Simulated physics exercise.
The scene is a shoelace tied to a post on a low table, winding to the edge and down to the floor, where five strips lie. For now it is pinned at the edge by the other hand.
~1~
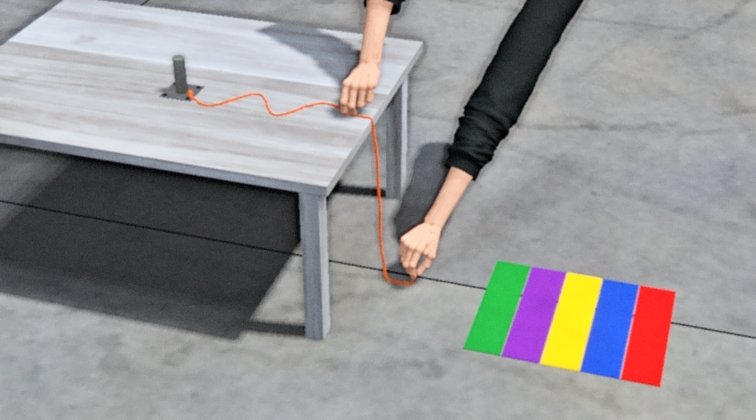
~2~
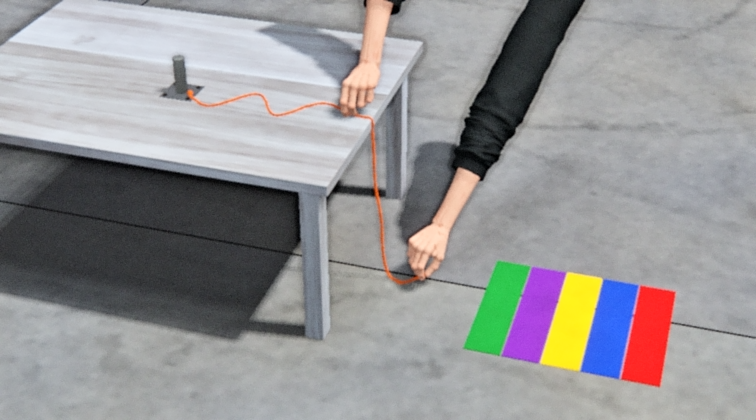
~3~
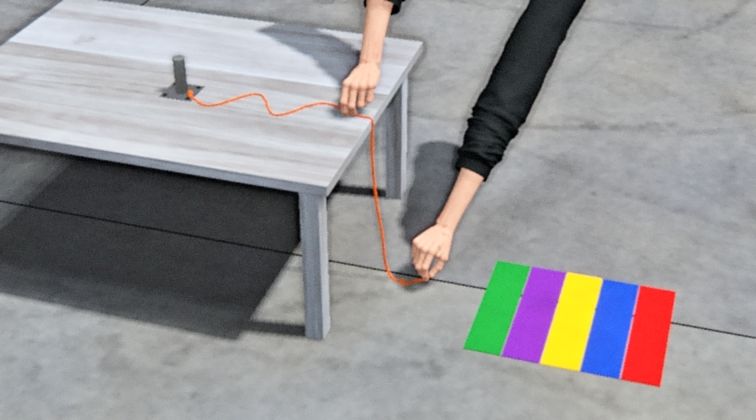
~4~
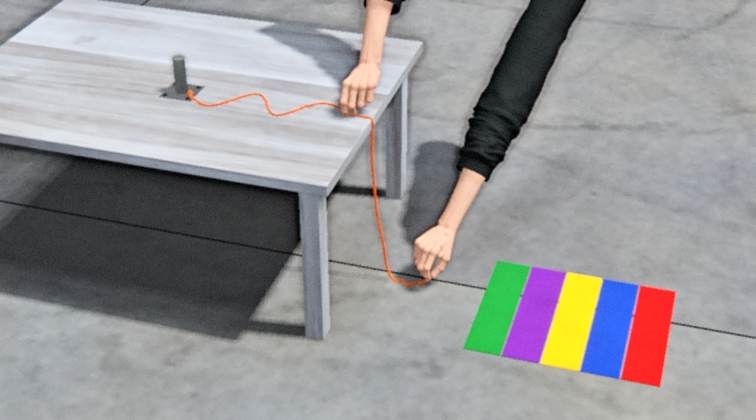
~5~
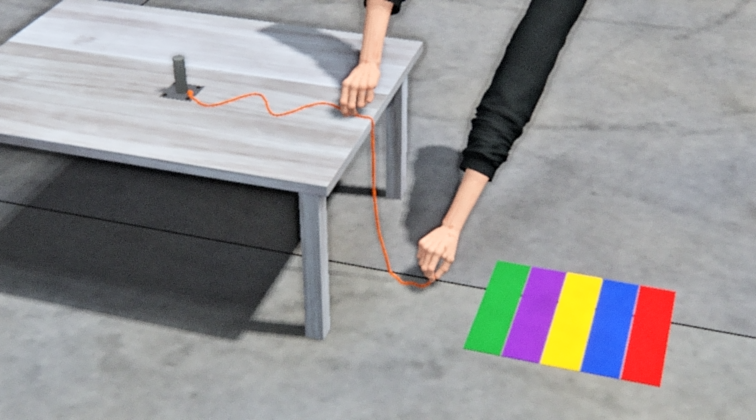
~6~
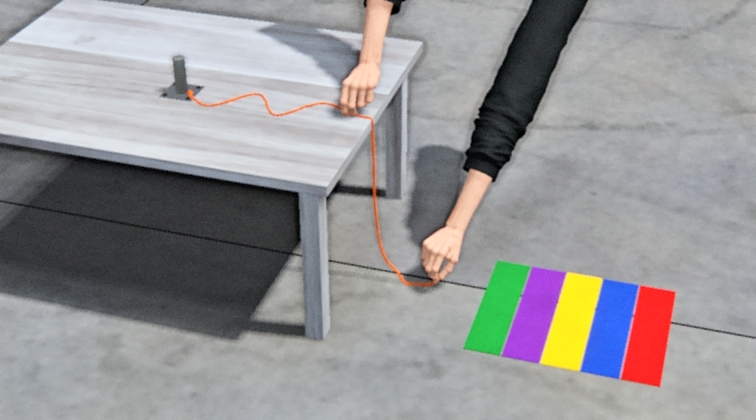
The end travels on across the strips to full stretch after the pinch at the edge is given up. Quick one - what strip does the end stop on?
The blue strip.
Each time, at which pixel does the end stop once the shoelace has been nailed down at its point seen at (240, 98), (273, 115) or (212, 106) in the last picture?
(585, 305), (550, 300), (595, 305).
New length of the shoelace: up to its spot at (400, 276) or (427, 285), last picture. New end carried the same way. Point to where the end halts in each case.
Result 1: (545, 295). Result 2: (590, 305).
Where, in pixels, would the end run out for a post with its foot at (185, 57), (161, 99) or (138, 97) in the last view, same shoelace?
Close to (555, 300), (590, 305) and (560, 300) in that order.
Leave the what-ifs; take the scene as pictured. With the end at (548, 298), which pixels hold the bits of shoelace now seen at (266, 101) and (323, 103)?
(293, 105) for the first, (372, 124) for the second.
Soon after, end near (548, 298); over purple.
After that, end near (586, 305); over yellow.
At the stop, end near (610, 309); over blue. The end stops over the blue strip.
